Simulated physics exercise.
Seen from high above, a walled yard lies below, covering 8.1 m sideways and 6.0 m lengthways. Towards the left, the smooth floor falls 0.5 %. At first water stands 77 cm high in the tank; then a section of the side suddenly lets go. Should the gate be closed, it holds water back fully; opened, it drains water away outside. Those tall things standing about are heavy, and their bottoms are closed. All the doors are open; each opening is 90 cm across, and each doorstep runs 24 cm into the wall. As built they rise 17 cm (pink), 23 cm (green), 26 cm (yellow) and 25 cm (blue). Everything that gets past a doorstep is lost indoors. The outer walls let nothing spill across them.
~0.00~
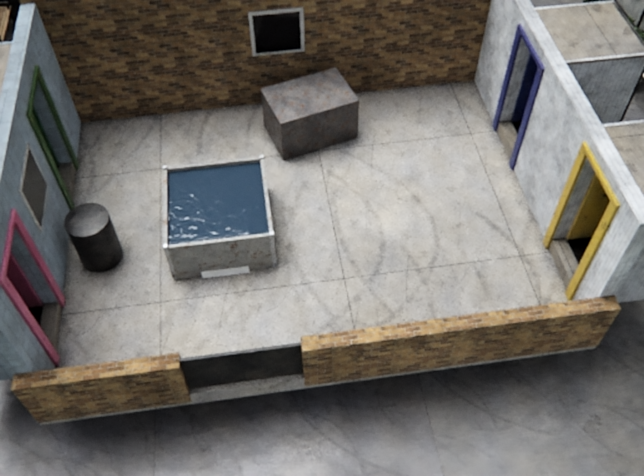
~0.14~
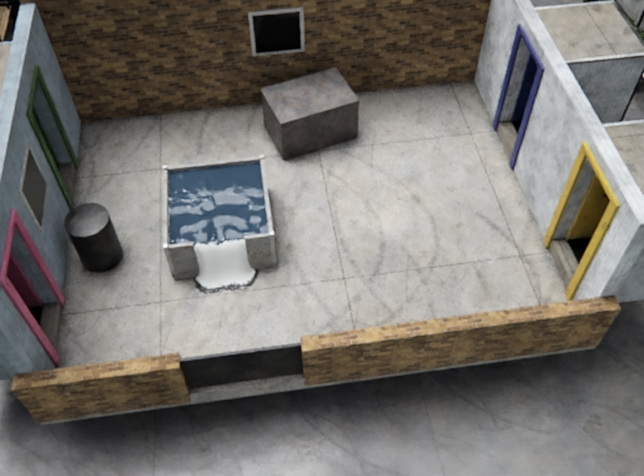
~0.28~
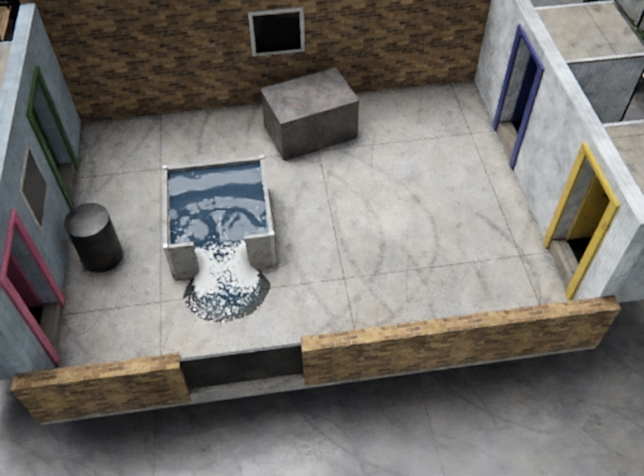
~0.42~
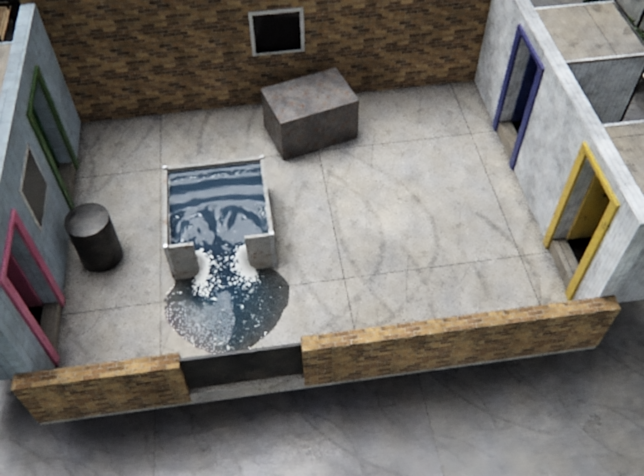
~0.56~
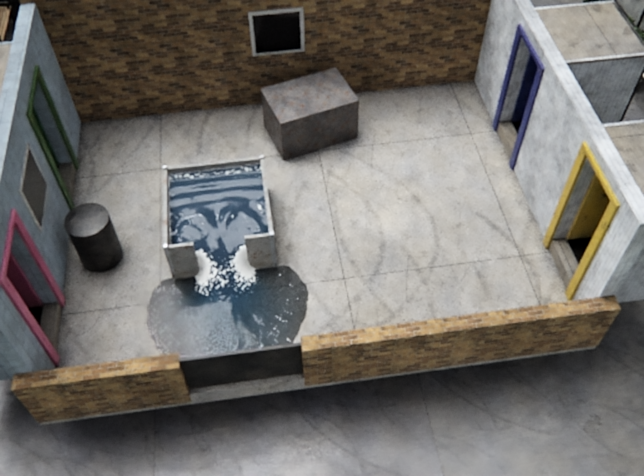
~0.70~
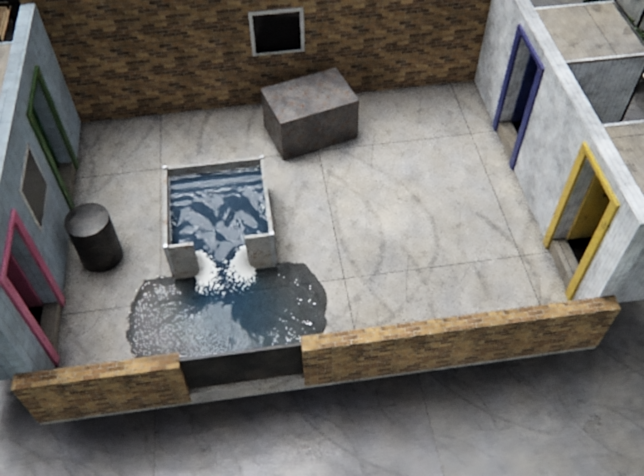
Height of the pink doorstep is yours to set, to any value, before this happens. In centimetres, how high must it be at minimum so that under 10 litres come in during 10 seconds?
At least 16 cm or so.
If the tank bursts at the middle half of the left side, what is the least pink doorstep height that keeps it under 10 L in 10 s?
Then something near 16 cm.
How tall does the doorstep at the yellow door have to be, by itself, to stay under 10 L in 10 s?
At yellow, roughly 11.0 cm.
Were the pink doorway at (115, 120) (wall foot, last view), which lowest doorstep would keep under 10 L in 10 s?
Roughly 8.0 cm.
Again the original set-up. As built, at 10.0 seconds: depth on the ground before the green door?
It works out to about 7.5 centimetres deep.
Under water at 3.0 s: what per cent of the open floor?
35 %.
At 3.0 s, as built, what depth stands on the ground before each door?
Lab note, depth in cm: Pink 19; green 2; yellow 14; blue 0.
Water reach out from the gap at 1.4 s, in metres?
3.6 m.
After 1.4 s water covers 15 % of the floor, deepest (40 cm) near (230, 275); it has not reached the pink door.
After 3.0 s water covers 35 % of the floor, deepest (26 cm) near (53, 398); 19 cm at the pink door, 3 litres in over its 17 cm doorstep.
After 10.0 s water covers 90 % of the floor, deepest (10 cm) near (66, 396); 8 cm at the pink door, 7 litres in over its 17 cm doorstep.
At the pink door as built, the water arrived by 1.8 s and peaked near 19 cm at 2.8 s.
With a doorstep of 14 cm, 20 litres would have come in within the 10 s; with 18.5 cm, 4 litres. So under 10 litres takes about 16 cm.
